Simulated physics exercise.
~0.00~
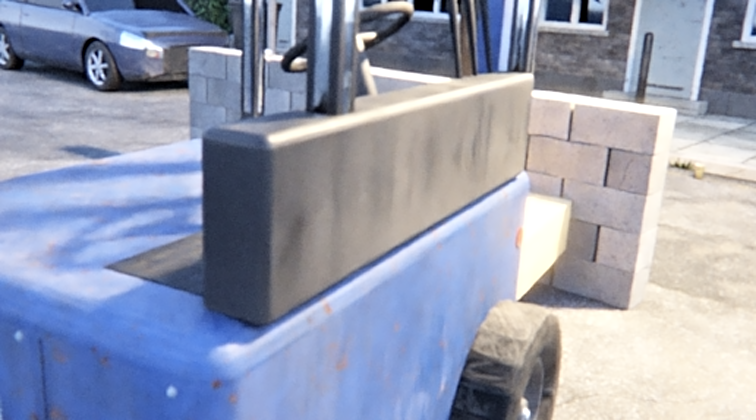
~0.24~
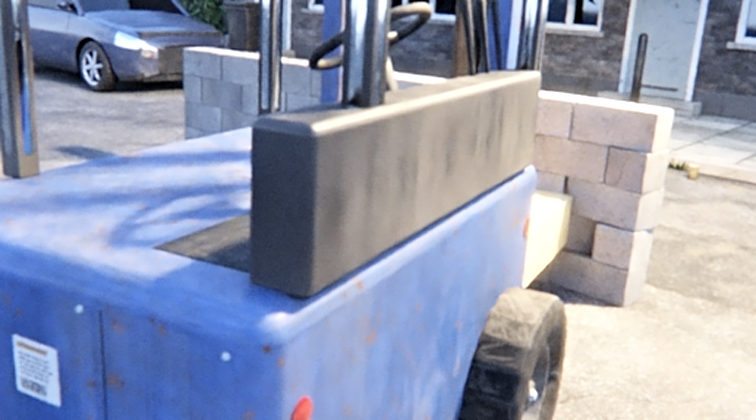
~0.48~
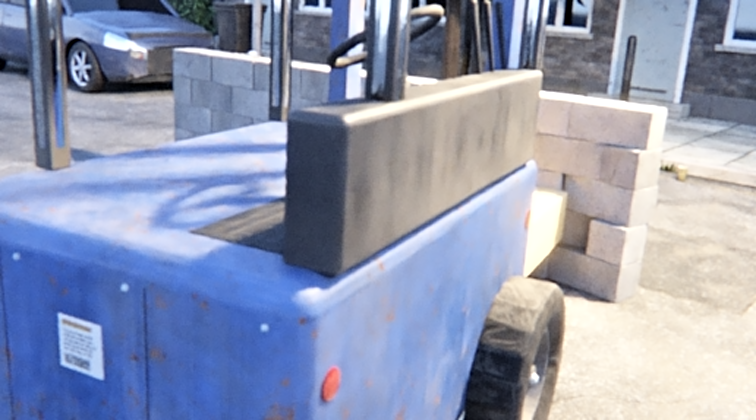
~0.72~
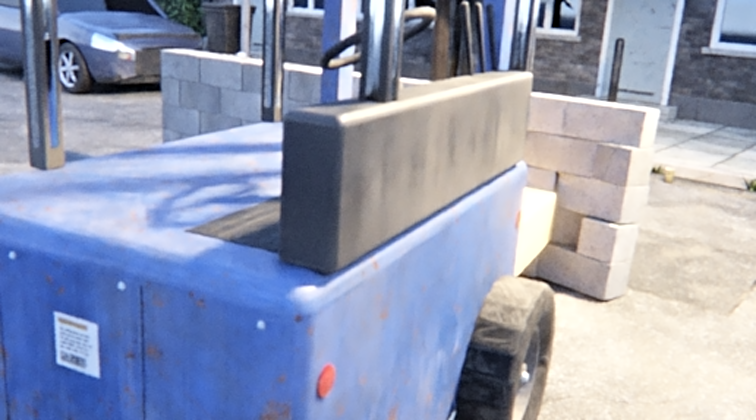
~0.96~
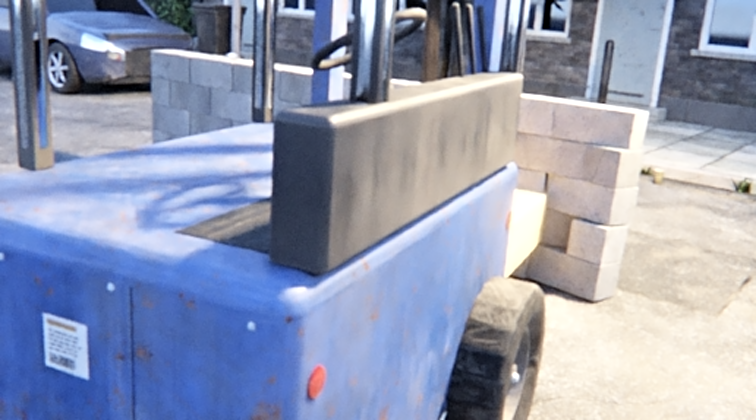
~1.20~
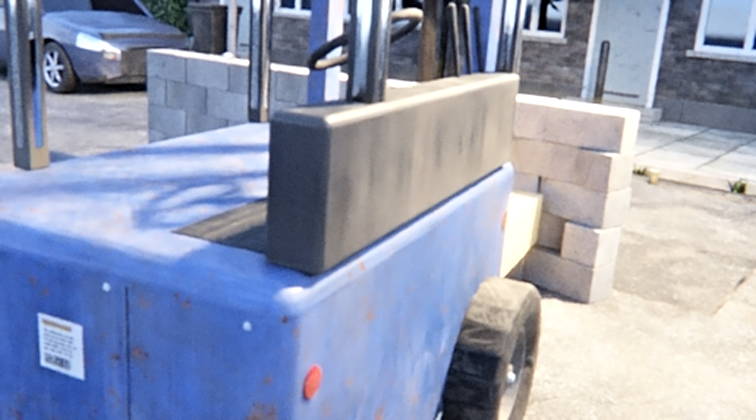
In a paved yard, a blue lift truck noses a pale load against a low concrete block wall, which stays standing.
